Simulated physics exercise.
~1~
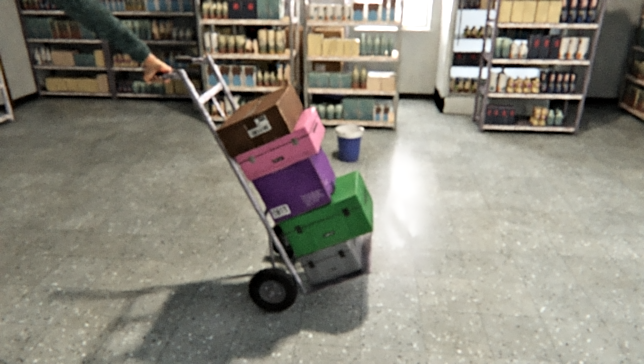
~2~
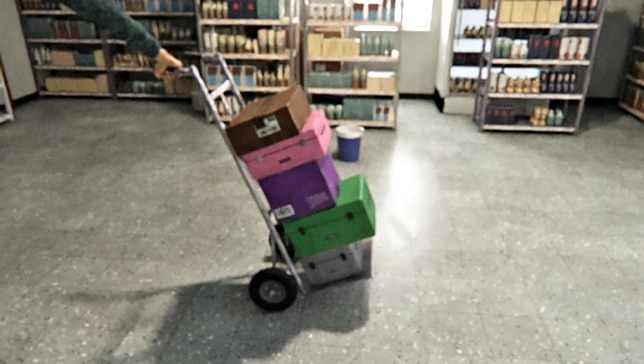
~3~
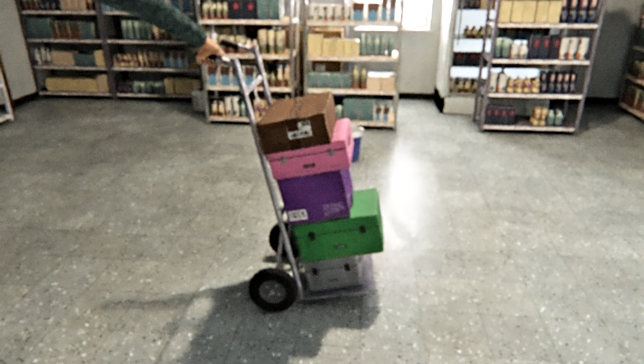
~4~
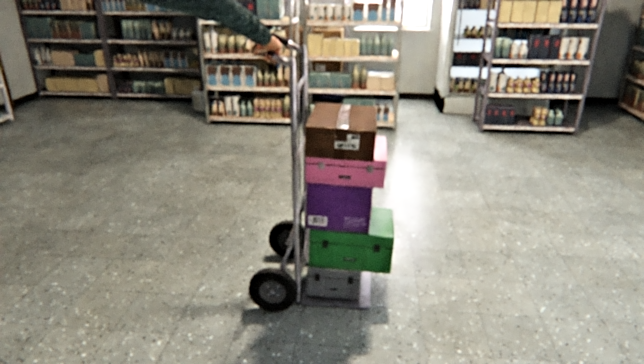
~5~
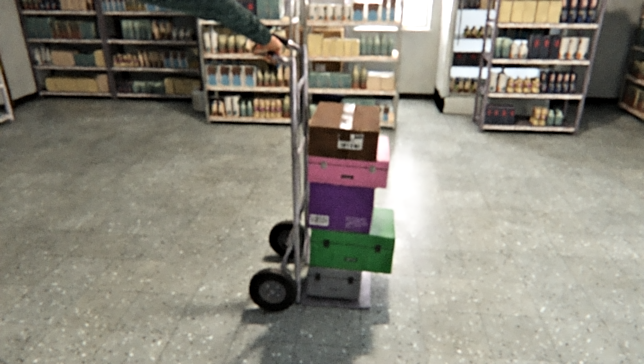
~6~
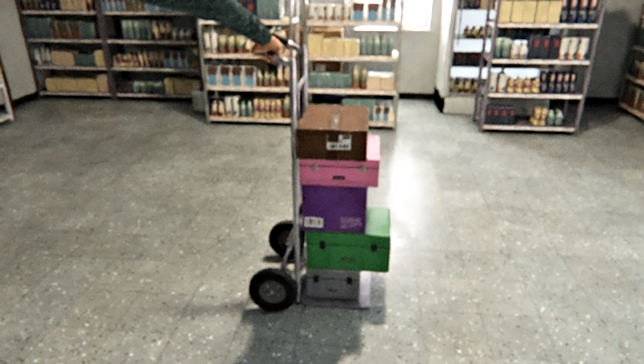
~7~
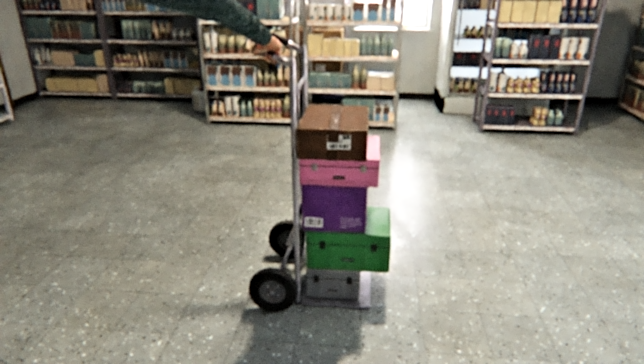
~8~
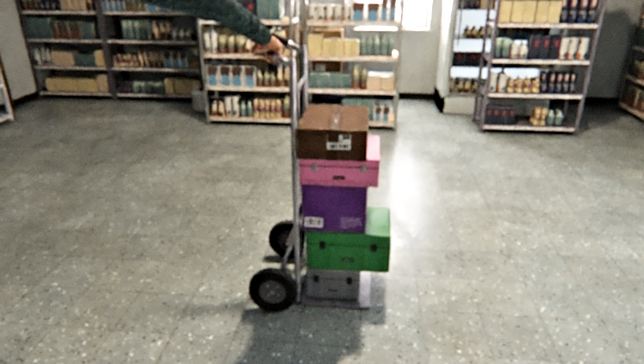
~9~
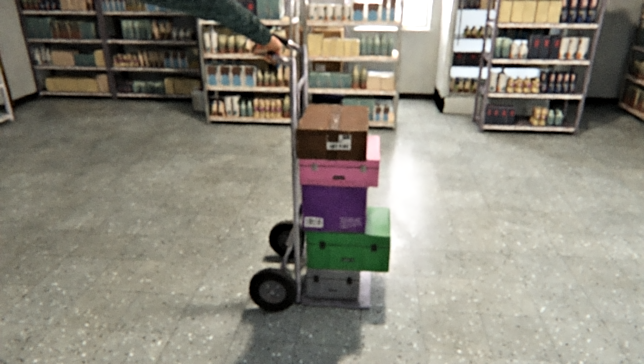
A hand swings a tilted hand truck upright, and its five stacked boxes stay aboard.
